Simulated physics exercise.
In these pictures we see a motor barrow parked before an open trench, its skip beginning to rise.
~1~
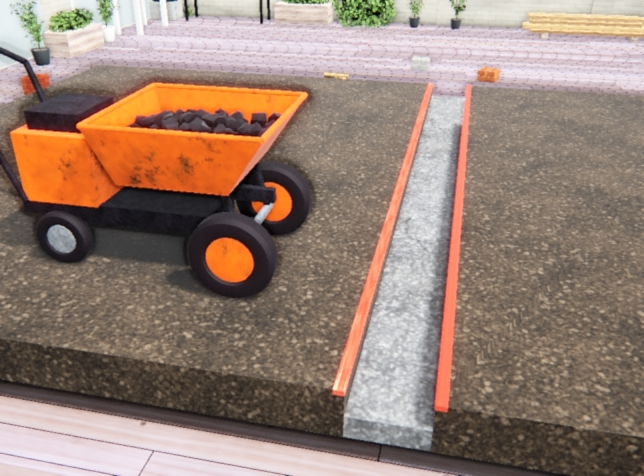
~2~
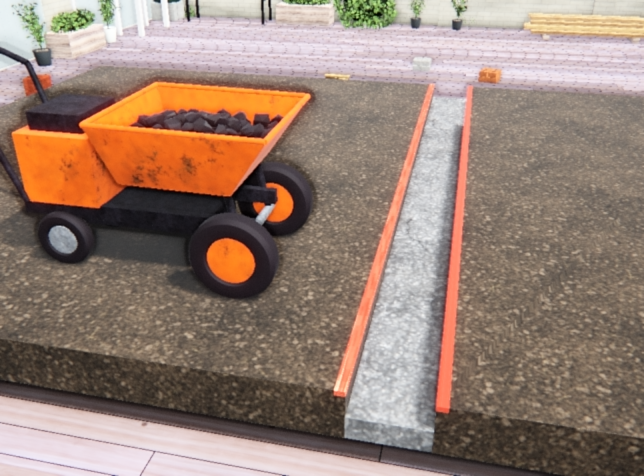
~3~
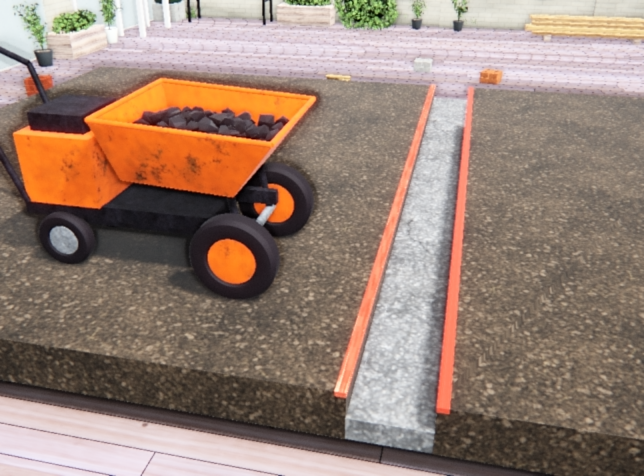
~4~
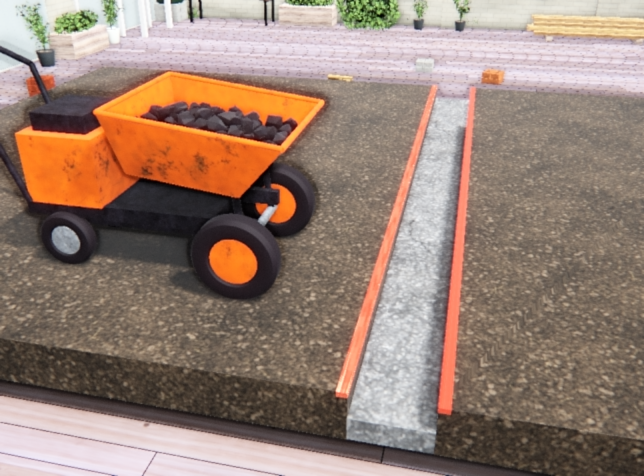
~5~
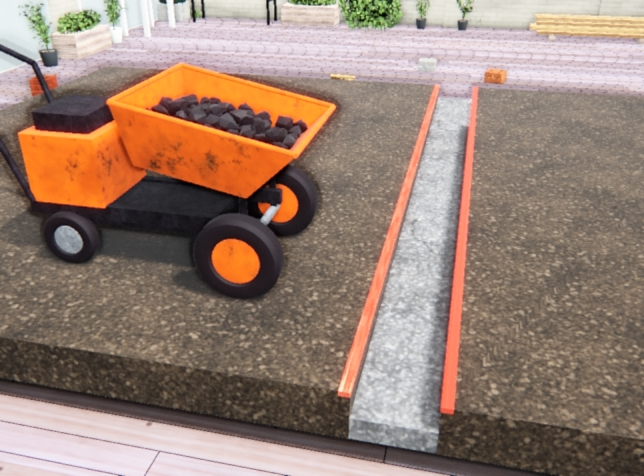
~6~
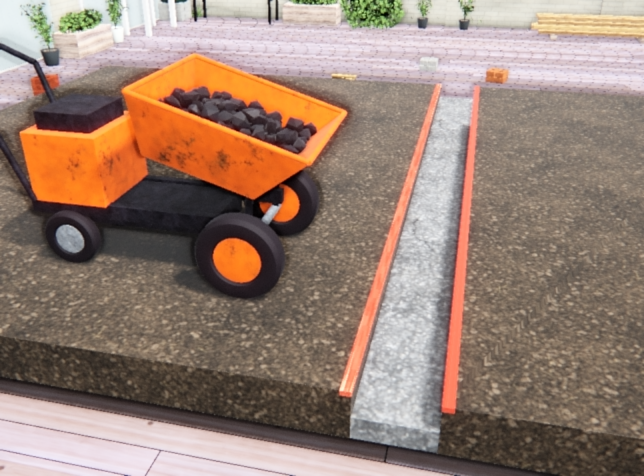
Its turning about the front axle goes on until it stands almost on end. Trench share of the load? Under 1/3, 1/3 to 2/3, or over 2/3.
It will put above two thirds into the trench.
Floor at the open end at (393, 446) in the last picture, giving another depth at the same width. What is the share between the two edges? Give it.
Estimated share: Approx. 100 %.
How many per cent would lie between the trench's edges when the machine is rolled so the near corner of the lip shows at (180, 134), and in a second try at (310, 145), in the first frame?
First try: 30 per cent; second try: 60 per cent.
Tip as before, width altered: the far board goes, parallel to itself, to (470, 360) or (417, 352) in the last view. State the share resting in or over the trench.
Lab note: Try one about 90 %, try two about 60 %.
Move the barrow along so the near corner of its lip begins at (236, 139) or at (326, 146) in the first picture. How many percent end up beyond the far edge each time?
Roughly 0 and 60 percent respectively.
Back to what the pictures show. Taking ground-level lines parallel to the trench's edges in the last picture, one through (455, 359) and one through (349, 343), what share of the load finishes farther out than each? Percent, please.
Estimate, first then second: 0 %, 90 %.
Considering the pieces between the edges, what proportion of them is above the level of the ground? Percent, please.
Roughly 30 %.
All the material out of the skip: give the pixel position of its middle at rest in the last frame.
Somewhere around (416, 288) in the last picture.
Soon, skip tipped steeply; all in the skip.
A while on, skip tipped right over; most in the skip; a stray few short of the trench; about a quarter in or heaped over the trench; a stray few falling.
Towards the end, skip tipped right over; a small part in the skip; a stray few short of the trench; most in or heaped over the trench; a stray few beyond it.
Finally, skip tipped right over; a small part in the skip; a stray few short of the trench; most in or heaped over the trench; a stray few beyond it.
